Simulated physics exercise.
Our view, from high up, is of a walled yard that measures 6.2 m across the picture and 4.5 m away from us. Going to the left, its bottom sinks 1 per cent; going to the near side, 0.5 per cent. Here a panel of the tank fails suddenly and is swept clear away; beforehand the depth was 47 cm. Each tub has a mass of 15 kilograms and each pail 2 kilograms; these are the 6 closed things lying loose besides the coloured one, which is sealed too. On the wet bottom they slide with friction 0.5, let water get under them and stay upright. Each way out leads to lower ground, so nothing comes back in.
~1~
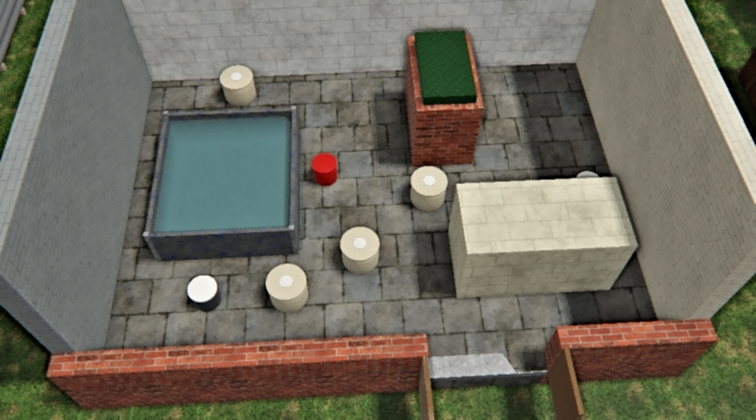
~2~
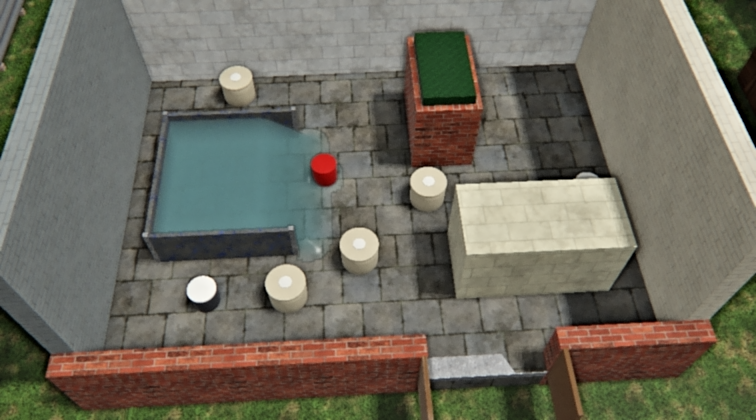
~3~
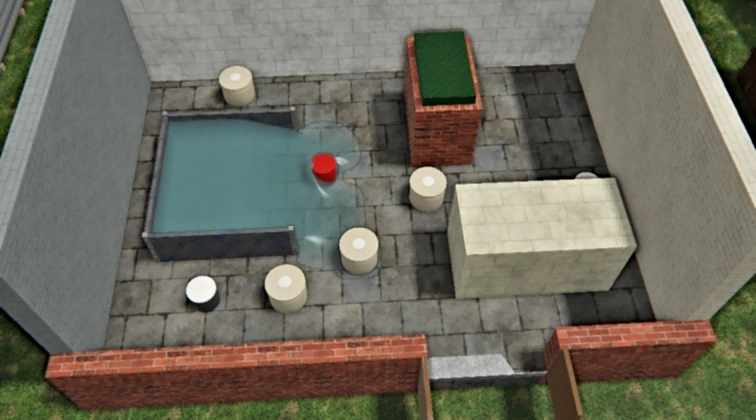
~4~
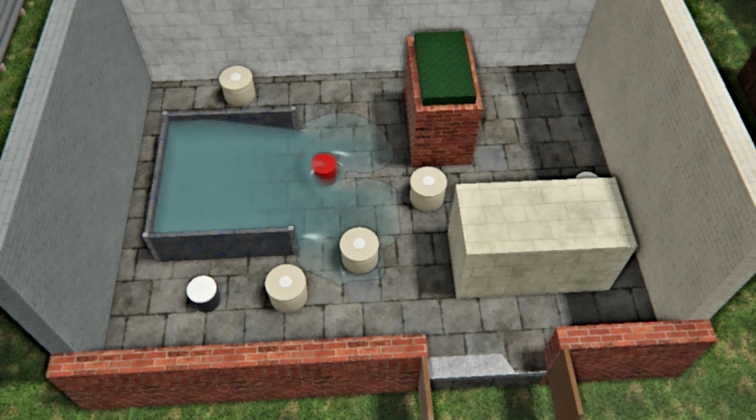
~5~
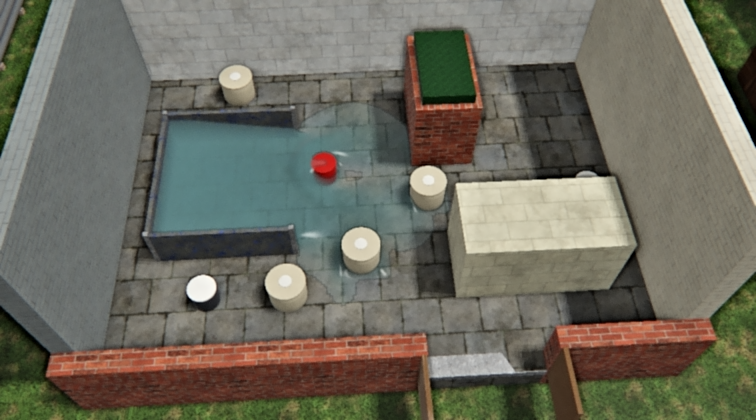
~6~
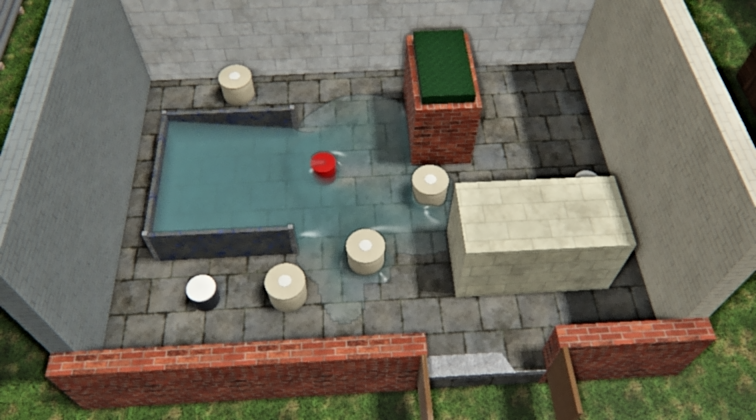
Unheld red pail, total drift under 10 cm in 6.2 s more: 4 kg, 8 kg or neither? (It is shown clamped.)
In all likelihood, neither amount helps.
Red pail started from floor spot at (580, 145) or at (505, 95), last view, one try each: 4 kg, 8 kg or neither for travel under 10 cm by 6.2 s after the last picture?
Respectively, neither option; neither option.
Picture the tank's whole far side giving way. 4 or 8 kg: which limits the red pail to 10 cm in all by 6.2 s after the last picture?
Then the lighter mass suffices.
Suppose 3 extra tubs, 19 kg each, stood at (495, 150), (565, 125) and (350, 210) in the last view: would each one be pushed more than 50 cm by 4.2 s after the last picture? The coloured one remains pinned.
Taking them one by one: Below the mark; below the mark; above the mark.
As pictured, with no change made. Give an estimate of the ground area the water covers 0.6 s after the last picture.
About 11.0 m2 is covered.
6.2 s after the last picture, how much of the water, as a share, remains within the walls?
Around 90 per cent of the water is still in there.
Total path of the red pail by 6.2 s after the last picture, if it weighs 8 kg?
550 cm or so in all.
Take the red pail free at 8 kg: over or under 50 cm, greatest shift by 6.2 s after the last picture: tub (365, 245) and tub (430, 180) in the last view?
Beyond the mark, beyond the mark.
Then, 0.6 s after the last picture the red pail would be 204 cm from its start with 4 kg and 171 cm from its start with 8 kg; 11 cm of water round it then.
Then, 2.3 s after the last picture the red pail would be 346 cm from its start with 4 kg and 326 cm from its start with 8 kg; 6 cm of water round it then.
Then, 4.2 s after the last picture the red pail would be 224 cm from its start with 4 kg and 279 cm from its start with 8 kg; 11 cm of water round it then.
Then, 6.2 s after the last picture the red pail would be 247 cm from its start with 4 kg and 216 cm from its start with 8 kg; 7 cm of water round it then.
